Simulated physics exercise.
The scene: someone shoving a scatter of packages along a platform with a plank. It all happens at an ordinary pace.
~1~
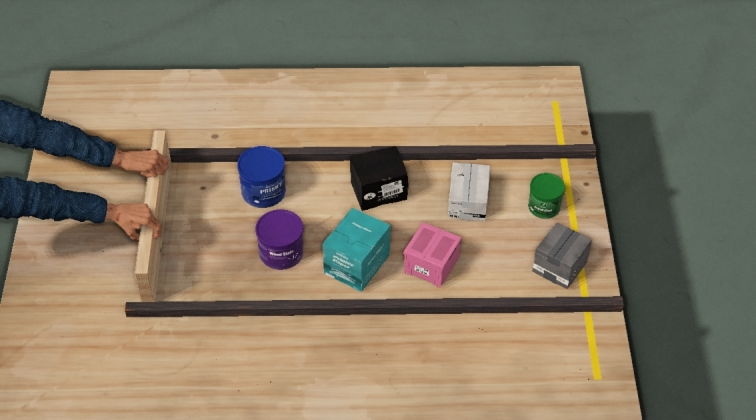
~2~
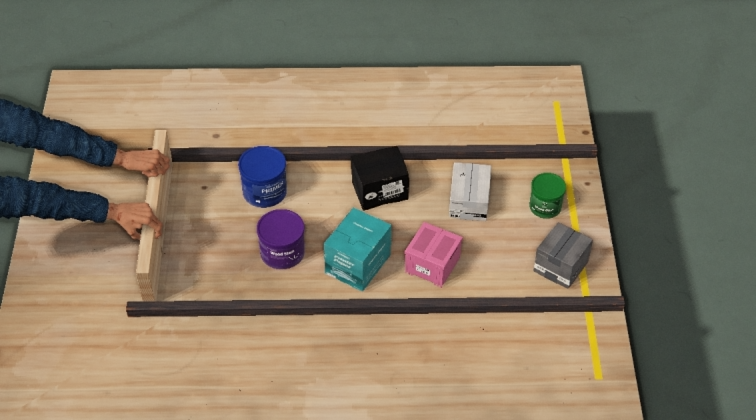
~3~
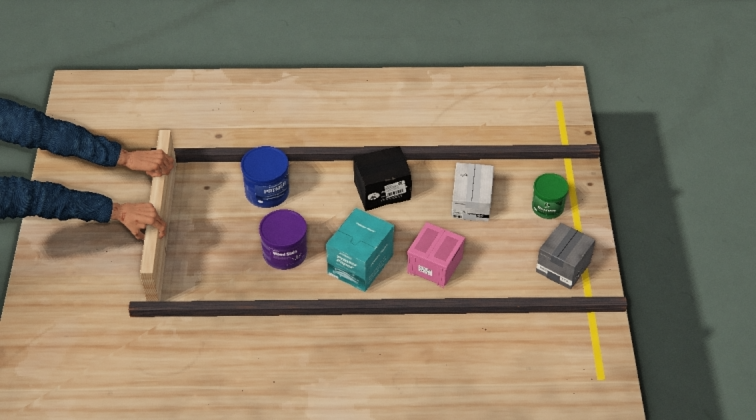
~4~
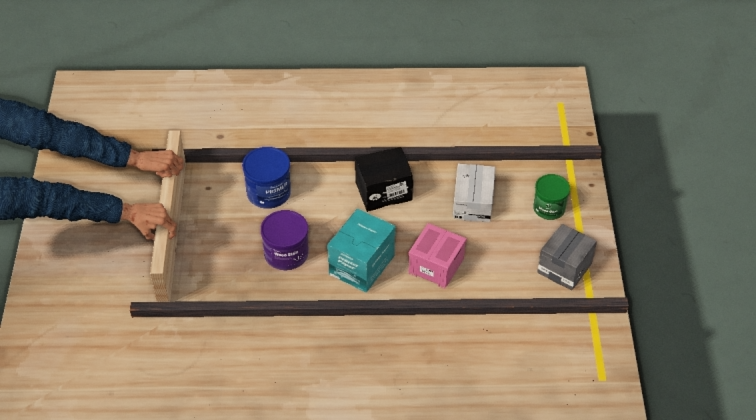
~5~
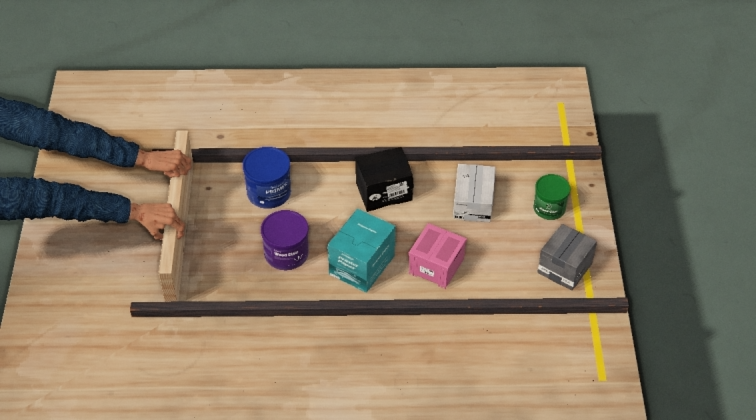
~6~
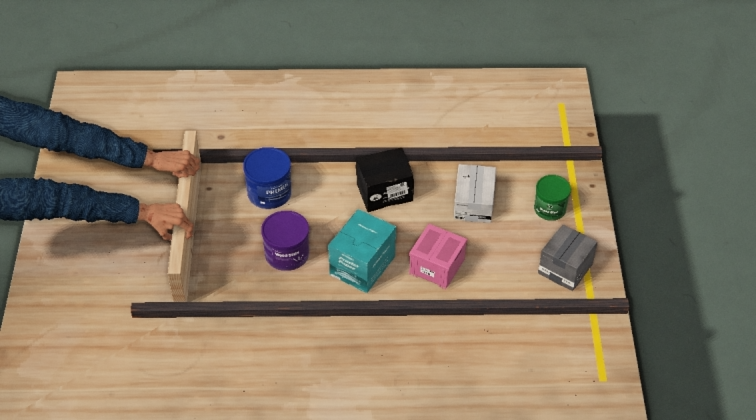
A pale wooden platform on a dull green floor is seen from above at an angle. Eight packages, blue and purple tubs at left, black, turquoise, pink and white boxes mid-platform, and a green tub and grey box near a yellow tape line at right, sit between two dark rails. Two blue-sleeved arms slide a plank slightly rightward across bare wood, while the packages stay essentially in place.
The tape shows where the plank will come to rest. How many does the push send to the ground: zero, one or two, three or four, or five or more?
In the end the number that fall off is five or more.
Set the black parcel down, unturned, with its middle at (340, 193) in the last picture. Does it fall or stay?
Then it is lost.
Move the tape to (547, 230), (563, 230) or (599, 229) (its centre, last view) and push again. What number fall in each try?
It would be 4, 5 and 8.
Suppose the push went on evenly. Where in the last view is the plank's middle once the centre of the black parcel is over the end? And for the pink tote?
Near (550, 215) and (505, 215).
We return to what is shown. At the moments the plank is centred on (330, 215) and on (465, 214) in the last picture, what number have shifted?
At the one place 5, at the other 8.
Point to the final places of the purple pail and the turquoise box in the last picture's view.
The purple pail at (608, 236), the turquoise box at (626, 269).
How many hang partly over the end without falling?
The number is 3.
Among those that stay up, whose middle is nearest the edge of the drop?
The turquoise box.
Soon after, none off yet; grey box at rest near (568, 258); green pail at rest near (552, 198); white parcel at rest near (475, 193).
Then, none off yet; grey box moving near (570, 257); green pail moving near (557, 199); white parcel moved about its own width near (519, 201).
Further on, one off so far; grey box tipped well over near (645, 250); green pail falling near (649, 268); white parcel moved well along near (606, 217).
At rest, the number that fall off is five or more; fallen, black parcel, pink tote, white parcel, green pail and grey box.
